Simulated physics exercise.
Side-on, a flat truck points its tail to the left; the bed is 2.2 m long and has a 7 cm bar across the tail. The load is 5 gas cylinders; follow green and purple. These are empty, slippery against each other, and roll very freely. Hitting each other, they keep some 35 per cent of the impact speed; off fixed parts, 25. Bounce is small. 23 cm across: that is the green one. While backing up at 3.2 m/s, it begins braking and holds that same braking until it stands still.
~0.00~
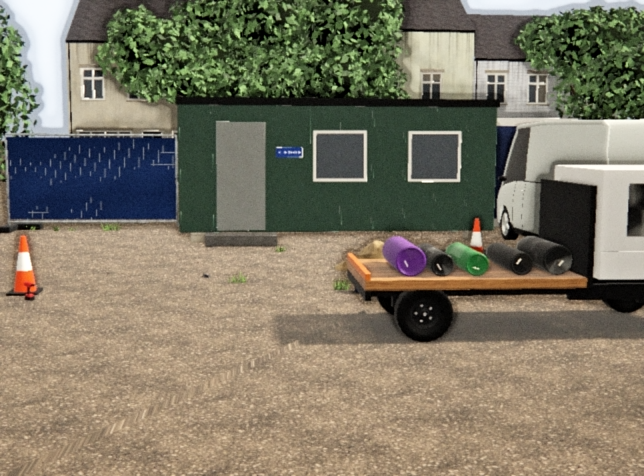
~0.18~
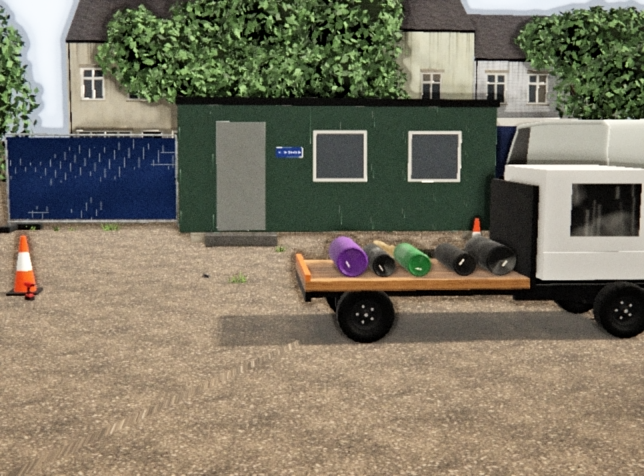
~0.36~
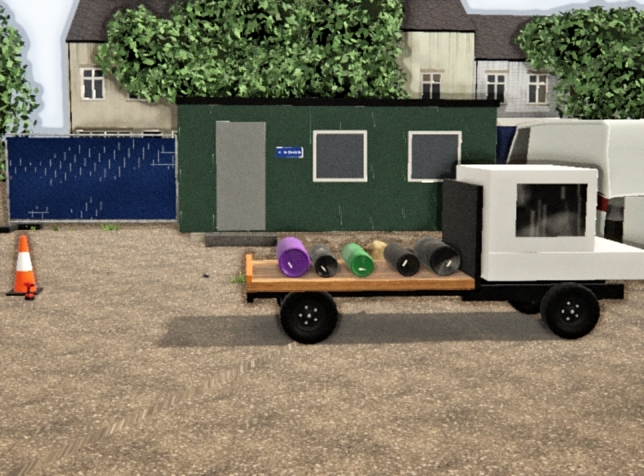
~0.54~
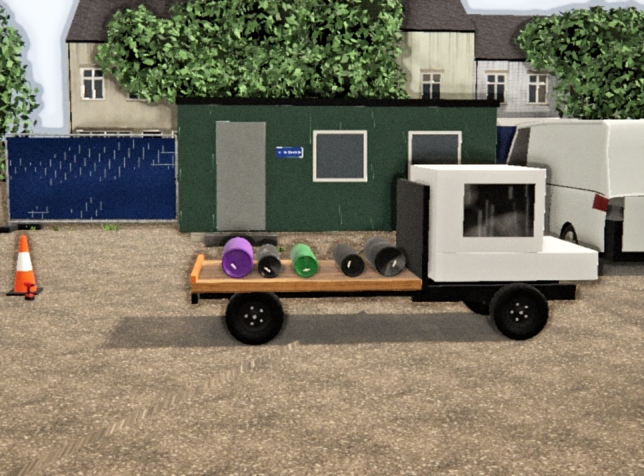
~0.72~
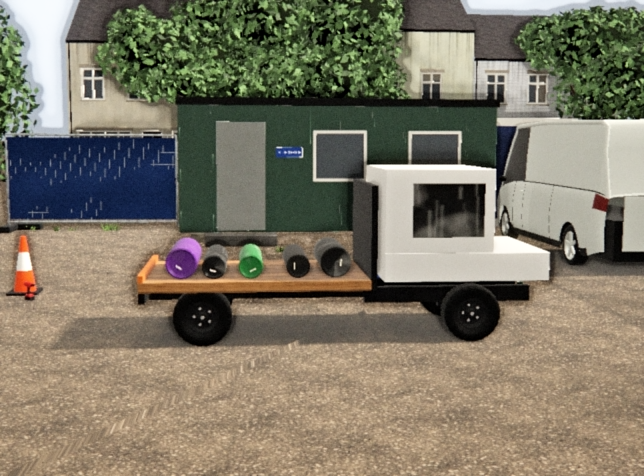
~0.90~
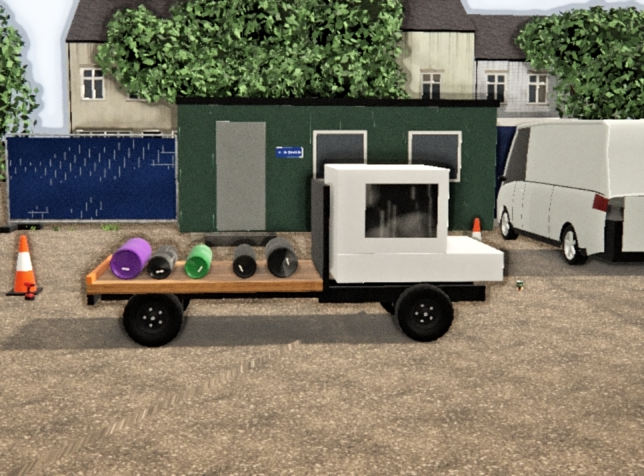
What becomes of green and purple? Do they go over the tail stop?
Outcome: Green cylinder: Safe; purple: Safe.
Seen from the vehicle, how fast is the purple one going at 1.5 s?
Close to 0.2 m/s then.
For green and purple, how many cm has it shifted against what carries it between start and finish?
The green one moved 50 and the purple one moved 30.
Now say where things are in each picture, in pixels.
The first picture shows green at (478, 265), purple at (412, 262); tail bar at (368, 277); speed 3.2 m/s; 5 of the 5 make up the bottom layer on the bed.
The second picture shows green at (420, 265), purple at (353, 262); tail bar at (308, 278); speed 3.1 m/s.
The third picture shows green at (363, 266), purple at (295, 263); tail bar at (250, 278); speed 3.0 m/s.
The fourth picture shows green at (306, 266), purple at (237, 263); tail bar at (194, 279); speed 2.8 m/s.
The fifth picture shows green at (251, 267), purple at (181, 264); tail bar at (140, 280); speed 2.6 m/s.
The sixth picture shows green at (197, 268), purple at (126, 265); tail bar at (89, 280); speed 2.5 m/s.
After 1.5 s, green is on the bed, 65 cm from the bar, rolling towards it; purple is on the bed, 15 cm from the bar, rolling away from it; 0 of 5 are off.
At rest (2.2 s), green is on the bed, 60 cm from the bar; purple is on the bed, 15 cm from the bar; 0 of 5 are off.
